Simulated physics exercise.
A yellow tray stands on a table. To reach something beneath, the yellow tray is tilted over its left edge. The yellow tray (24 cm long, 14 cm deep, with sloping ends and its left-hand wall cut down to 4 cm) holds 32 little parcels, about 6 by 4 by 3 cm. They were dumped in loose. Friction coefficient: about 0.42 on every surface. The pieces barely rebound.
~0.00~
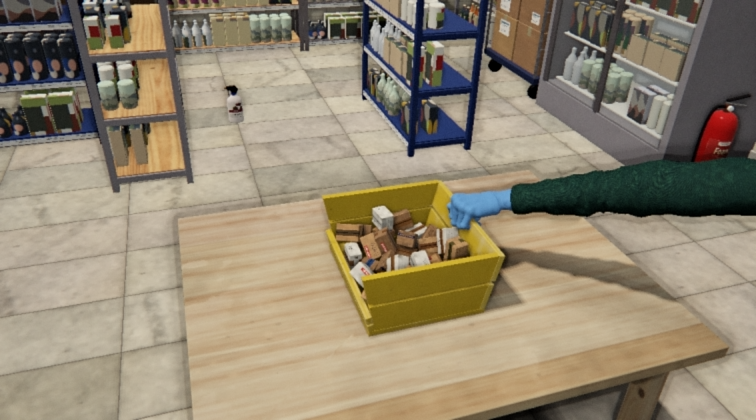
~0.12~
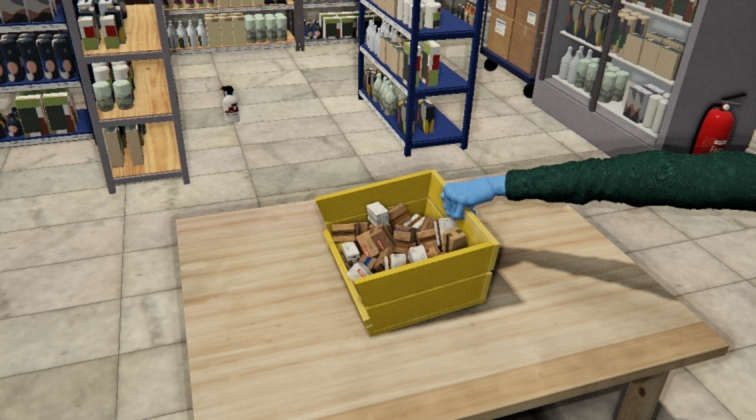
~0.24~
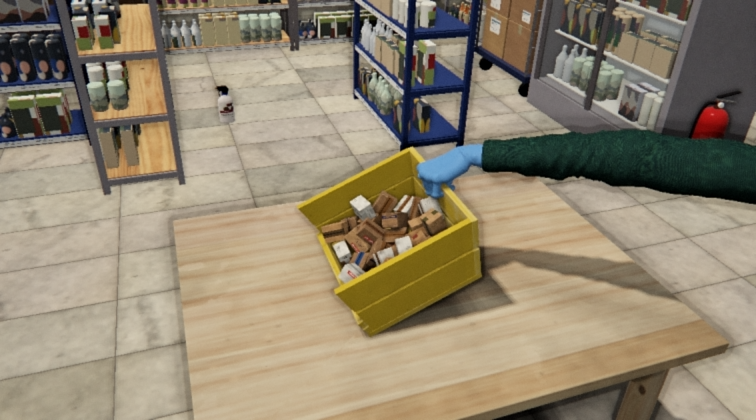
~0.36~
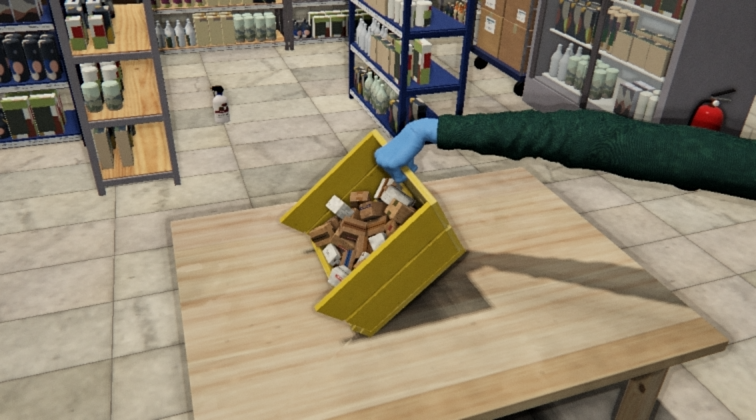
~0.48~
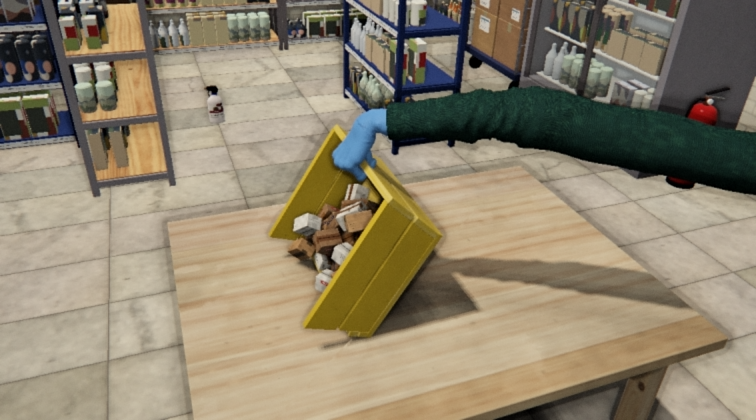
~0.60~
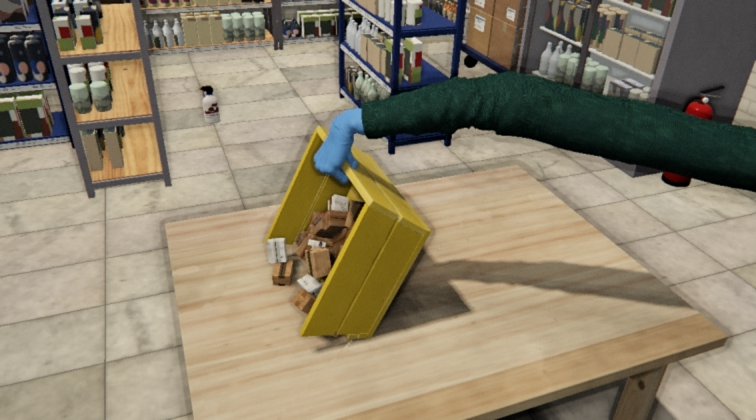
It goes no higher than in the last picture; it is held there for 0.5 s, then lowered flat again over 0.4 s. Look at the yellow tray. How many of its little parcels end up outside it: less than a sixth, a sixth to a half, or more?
Out of the yellow tray go between a sixth and a half of the little parcels.
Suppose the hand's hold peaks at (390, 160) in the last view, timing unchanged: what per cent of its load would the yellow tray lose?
Then yellow tray 30 per cent.
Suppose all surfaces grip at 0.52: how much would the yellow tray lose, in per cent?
Then yellow tray 40 per cent.
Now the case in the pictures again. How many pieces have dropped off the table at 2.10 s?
Some 0 pieces.
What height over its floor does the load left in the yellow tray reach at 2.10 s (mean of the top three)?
Roughly 6 cm high.
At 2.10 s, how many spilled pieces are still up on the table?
About 10.
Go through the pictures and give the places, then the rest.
In the first frame (places track the rim corner closest to us here; the camera moves round a little), yellow tray (362, 279); tipped 0°; all still inside.
In the second frame, yellow tray (354, 282); tipped 7°.
In the third frame, yellow tray (335, 292); tipped 23°.
In the fourth frame, yellow tray (315, 309); tipped 41°.
In the fifth frame, yellow tray (303, 326); tipped 57°.
In the sixth frame, yellow tray (301, 334); tipped 64°; 1 out, the lowest parcel at (283, 273).
After 0.84 s, tilt 64°; the yellow tray is down by 7 of 32.
After 1.14 s, tilt 62°; the yellow tray is down by 7 of 32.
After 1.56 s, tilt 0°; the yellow tray is down by 10 of 32.
Final count (at 2.10 s), the yellow tray is down by 10 of 32. Asked share, 10 of 32, 31 per cent.
